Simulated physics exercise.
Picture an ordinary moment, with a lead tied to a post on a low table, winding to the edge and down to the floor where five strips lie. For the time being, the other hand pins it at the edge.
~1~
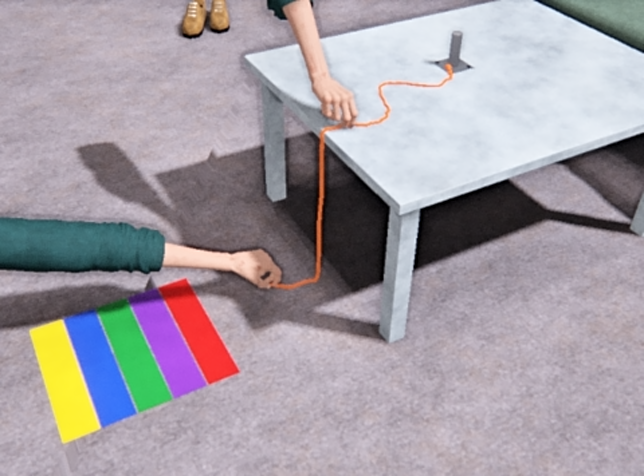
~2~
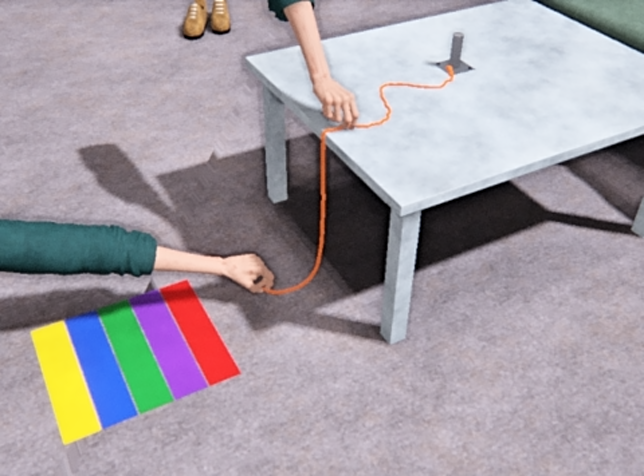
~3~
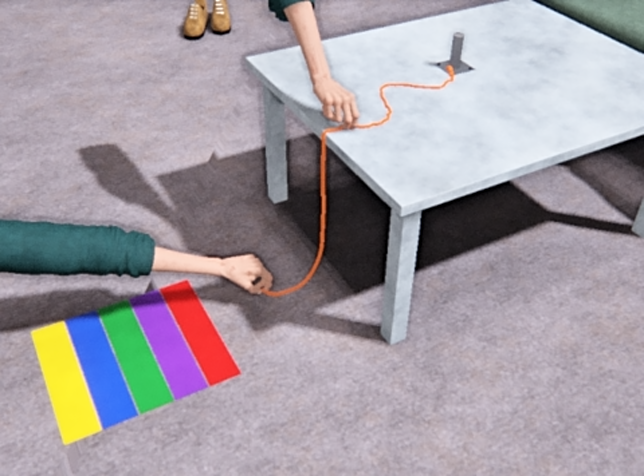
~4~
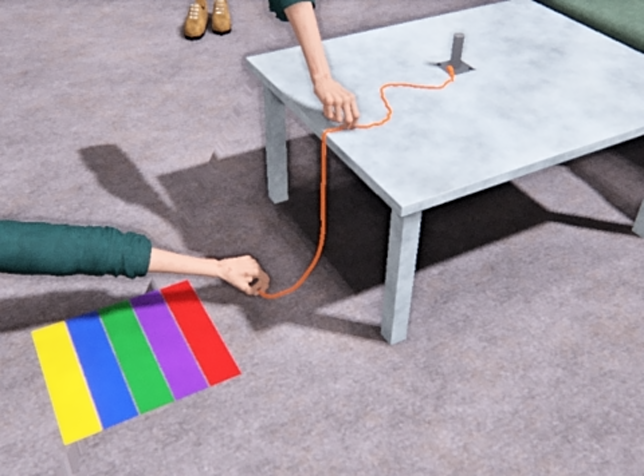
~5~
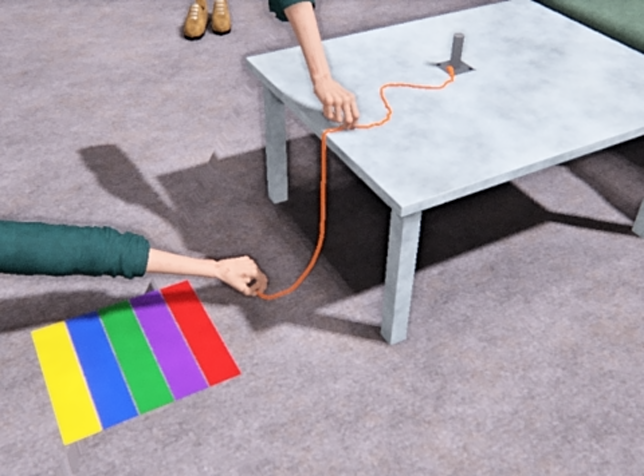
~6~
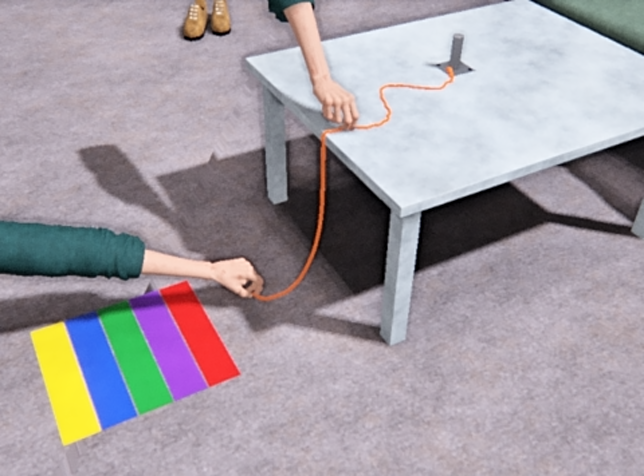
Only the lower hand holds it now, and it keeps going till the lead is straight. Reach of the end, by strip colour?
Blue.
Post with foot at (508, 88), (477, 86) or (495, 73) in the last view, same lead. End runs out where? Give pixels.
About (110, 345), (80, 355) and (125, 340).
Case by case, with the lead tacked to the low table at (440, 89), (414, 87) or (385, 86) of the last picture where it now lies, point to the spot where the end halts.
The three spots are (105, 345), (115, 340) and (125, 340), in that order.
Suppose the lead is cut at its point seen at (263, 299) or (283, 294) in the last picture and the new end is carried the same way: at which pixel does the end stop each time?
Case by case it comes to about (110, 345) and then about (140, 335).
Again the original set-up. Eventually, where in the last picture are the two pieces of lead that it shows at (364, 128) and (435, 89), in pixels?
At (293, 144), then (409, 85).
A little later, end near (145, 332); over green.
Next, end near (108, 345); over blue.
When it is tight, end near (86, 353); over blue. Over blue.
